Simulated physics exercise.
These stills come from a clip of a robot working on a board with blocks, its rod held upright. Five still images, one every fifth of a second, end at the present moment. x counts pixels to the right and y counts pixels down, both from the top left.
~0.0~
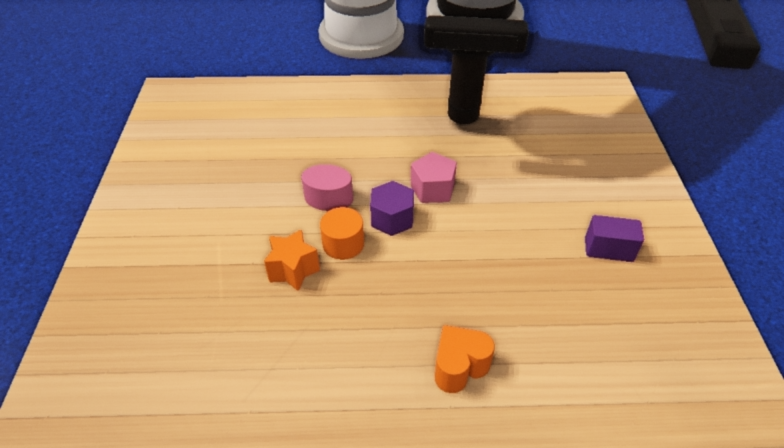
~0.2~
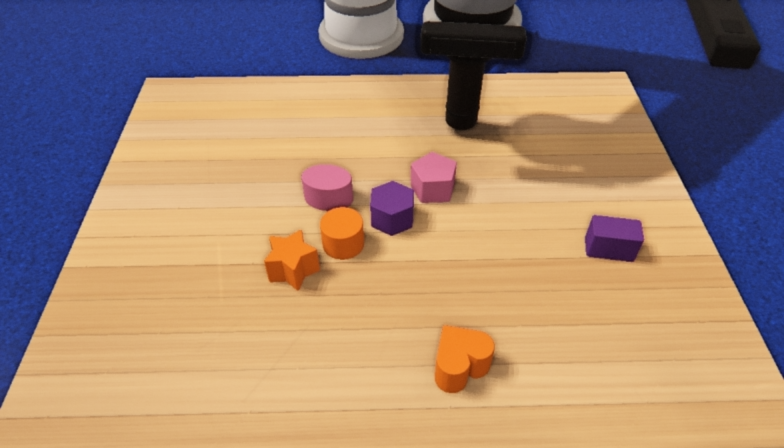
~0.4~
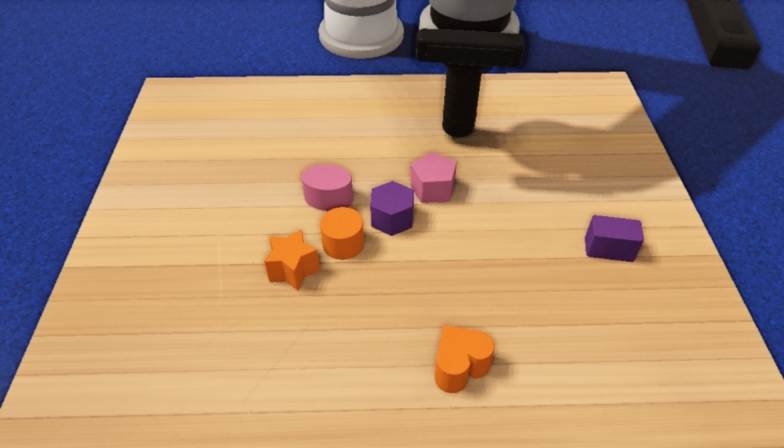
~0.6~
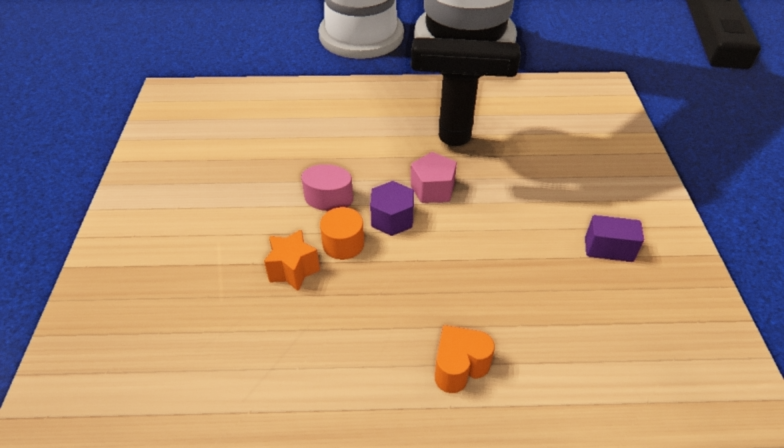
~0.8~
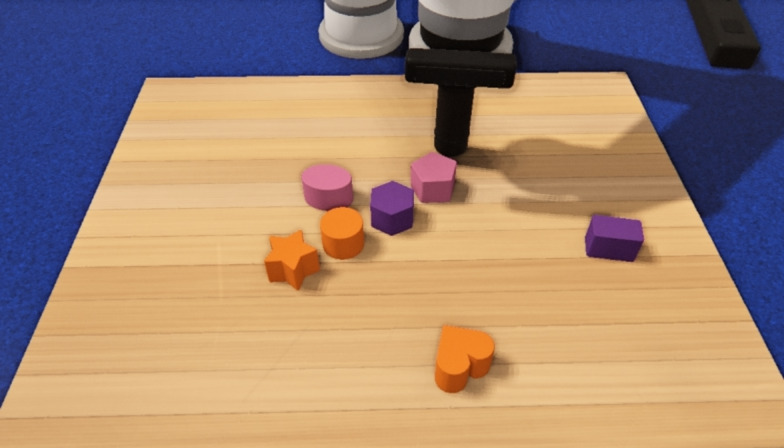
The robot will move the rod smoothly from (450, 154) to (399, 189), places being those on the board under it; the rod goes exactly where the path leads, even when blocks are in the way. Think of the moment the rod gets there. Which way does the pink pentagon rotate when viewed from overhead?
Counterclockwise from above.
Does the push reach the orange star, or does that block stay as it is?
The result: It stays put.
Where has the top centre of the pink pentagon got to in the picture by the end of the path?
Just about (428, 187).
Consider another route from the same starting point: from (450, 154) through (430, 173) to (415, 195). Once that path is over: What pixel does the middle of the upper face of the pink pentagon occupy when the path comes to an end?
Near (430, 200).
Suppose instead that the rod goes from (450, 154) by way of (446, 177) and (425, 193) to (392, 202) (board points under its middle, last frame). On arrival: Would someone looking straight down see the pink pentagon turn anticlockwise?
It seems so.
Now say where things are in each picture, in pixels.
In the first picture, rod's lower end (463, 116); orange star (289, 248); pink oval block (327, 176); purple six-sided block (392, 197); pink pentagon (435, 167).
In the second picture, rod (461, 121); blocks still.
In the third picture, rod (458, 128); blocks still.
In the fourth picture, rod (455, 137); blocks still.
In the fifth picture, rod (451, 147); orange star (289, 248); pink oval block (327, 176); purple six-sided block (392, 197); pink pentagon (435, 167).
On the path given first. Halfway along, rod (425, 164); pink pentagon (432, 176), turned 25° anticlockwise.
At the end, rod (399, 182); orange star still; pink oval block still; purple six-sided block (390, 202), turned 25° clockwise; pink pentagon (428, 187), turned 70° anticlockwise.
